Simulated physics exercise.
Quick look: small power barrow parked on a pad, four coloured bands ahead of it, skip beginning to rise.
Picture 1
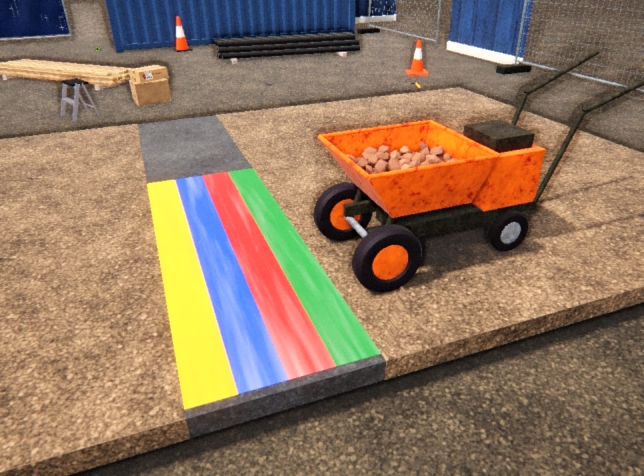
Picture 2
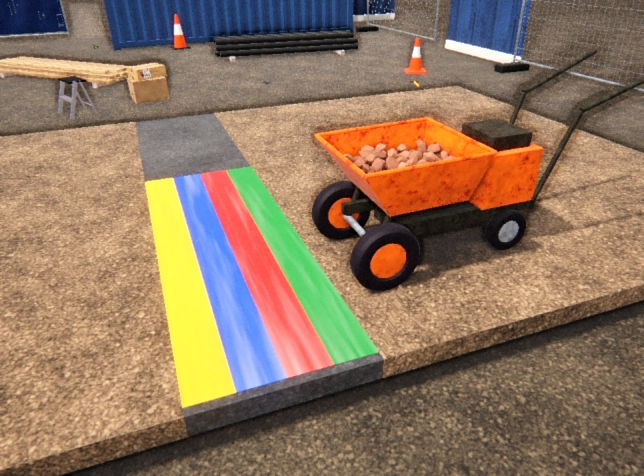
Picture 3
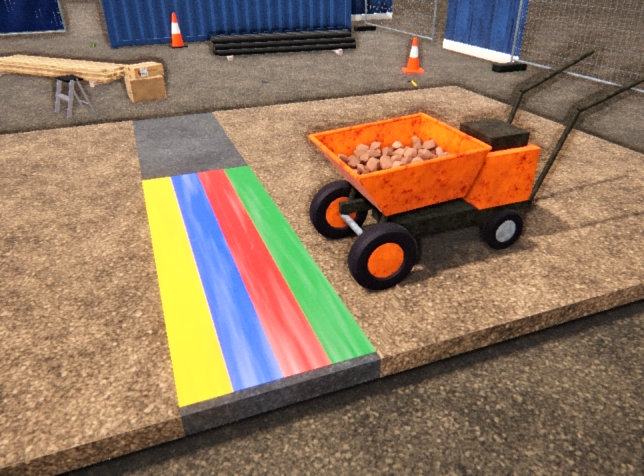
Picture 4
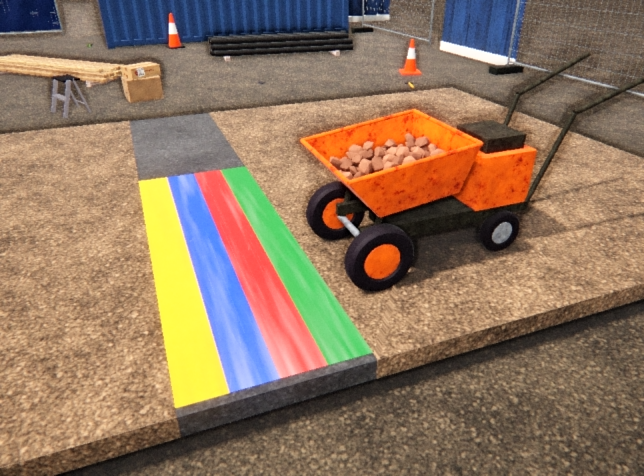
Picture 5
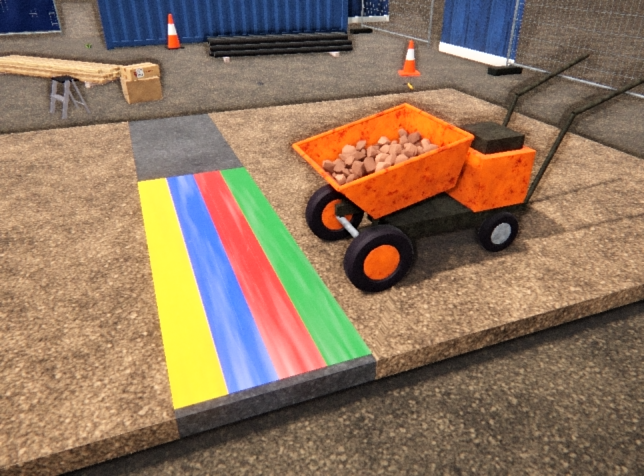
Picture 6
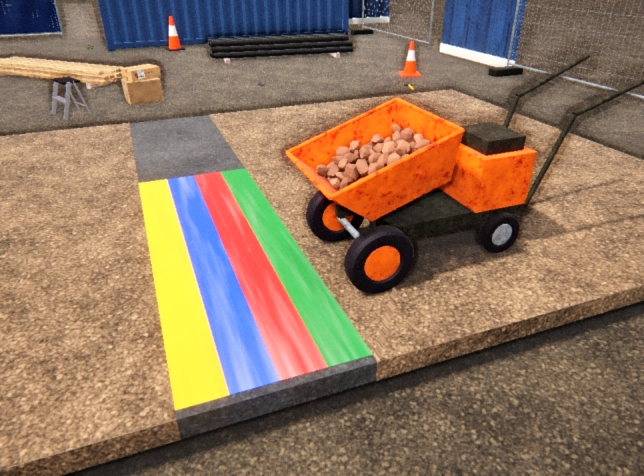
An orange skip loaded with rubble tilts gradually toward four coloured bands on the left.
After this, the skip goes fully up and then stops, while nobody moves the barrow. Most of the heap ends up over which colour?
It ends up mostly over red.
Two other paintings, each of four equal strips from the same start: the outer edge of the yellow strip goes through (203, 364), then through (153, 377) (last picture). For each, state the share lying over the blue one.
Shares: Near 30 %; near 30 %.
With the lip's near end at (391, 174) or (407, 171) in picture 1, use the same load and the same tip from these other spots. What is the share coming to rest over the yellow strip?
In turn 10 and 0 in a hundred.
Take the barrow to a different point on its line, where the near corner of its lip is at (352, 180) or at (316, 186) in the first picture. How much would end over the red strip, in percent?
First spot: Roughly 30 percent; second spot: Roughly 10 percent.
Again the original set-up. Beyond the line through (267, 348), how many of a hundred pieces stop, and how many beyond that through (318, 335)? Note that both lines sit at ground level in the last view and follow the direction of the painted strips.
Close to 40 per cent, then close to 90 per cent.
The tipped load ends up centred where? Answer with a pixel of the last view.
Around (245, 281).
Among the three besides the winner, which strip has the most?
It's the blue one next.
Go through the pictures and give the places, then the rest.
The first picture shows lip of the skip near (369, 177), level; top of the load near (404, 172), lumps of rubble; green strip near (338, 326); red strip near (296, 337); blue strip near (250, 349); yellow strip near (202, 361).
The second picture shows lip of the skip near (365, 177), level; top of the load near (401, 170).
The third picture shows lip of the skip near (359, 178), tipped barely; top of the load near (410, 156).
The fourth picture shows lip of the skip near (349, 183), tipped a little; top of the load near (403, 155).
The fifth picture shows lip of the skip near (339, 189), tipped a little; top of the load near (410, 151).
The sixth picture shows lip of the skip near (331, 198), tipped clearly; top of the load near (405, 146); green strip near (330, 327); red strip near (287, 338); blue strip near (242, 350); yellow strip near (194, 362).
Shortly afterwards, skip tipped steeply; the whole lot in the skip.
Next, skip tipped steeply; all but a few in the skip; a little over the red strip; only a few over the blue strip.
Some moments later, skip tipped right over; near a quarter in the skip; only a few over the green strip; near a third over the red strip; near a third over the blue strip; a little over the yellow strip; only a few off the paint.
In the end, skip tipped right over; a little in the skip; a little over the green strip; near half over the red strip; near a third over the blue strip; a little over the yellow strip; only a few off the paint.
